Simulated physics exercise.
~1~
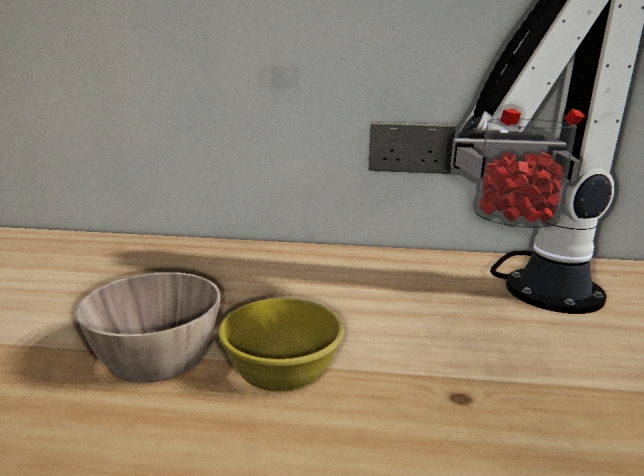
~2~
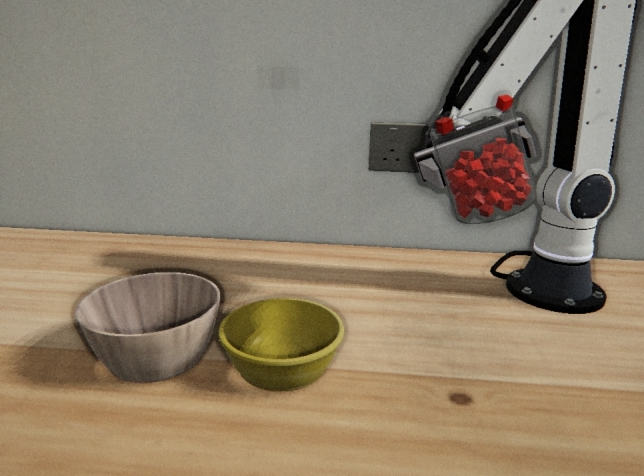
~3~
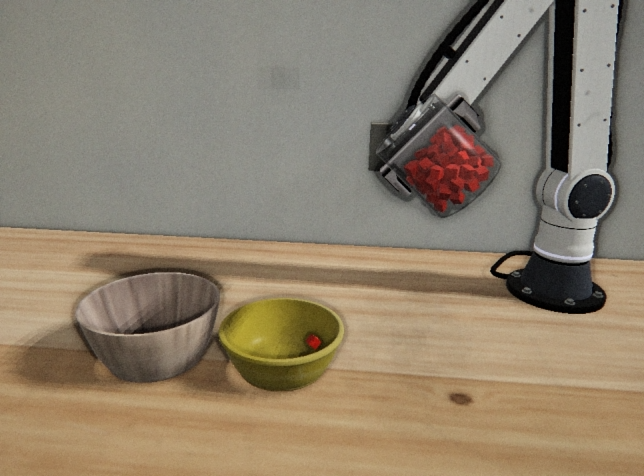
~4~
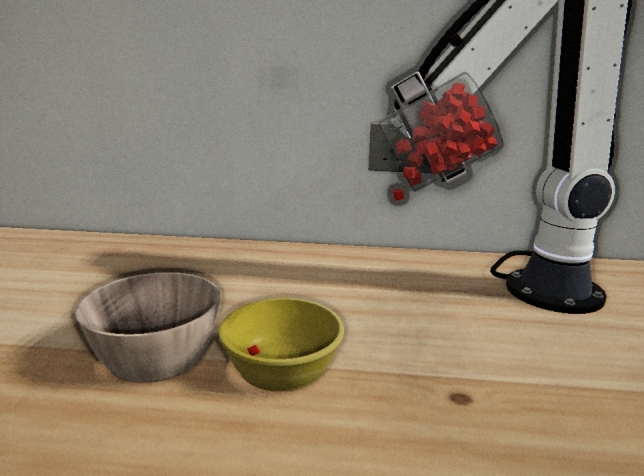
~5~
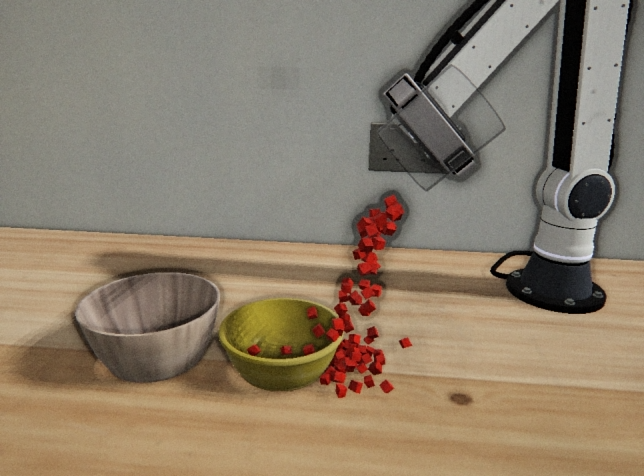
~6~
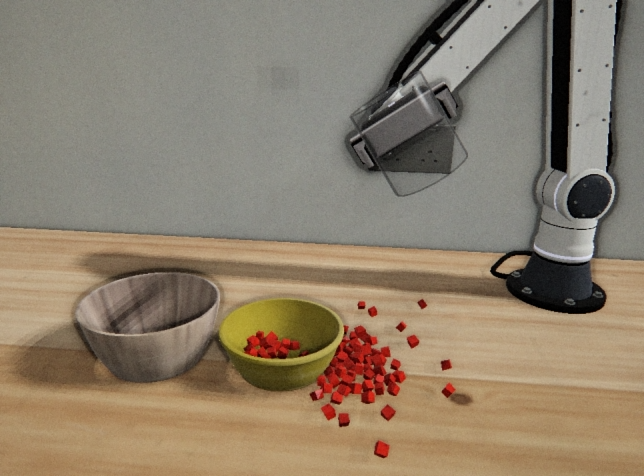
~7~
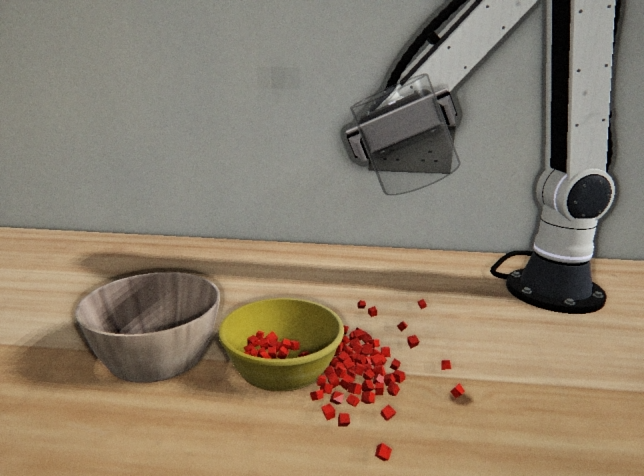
A robot arm carried a clear cup of small red cubes to the left and tipped it over, pouring them toward a green bowl; some landed inside, but most spilled onto the wooden table beside it, while the other bowl stayed empty.
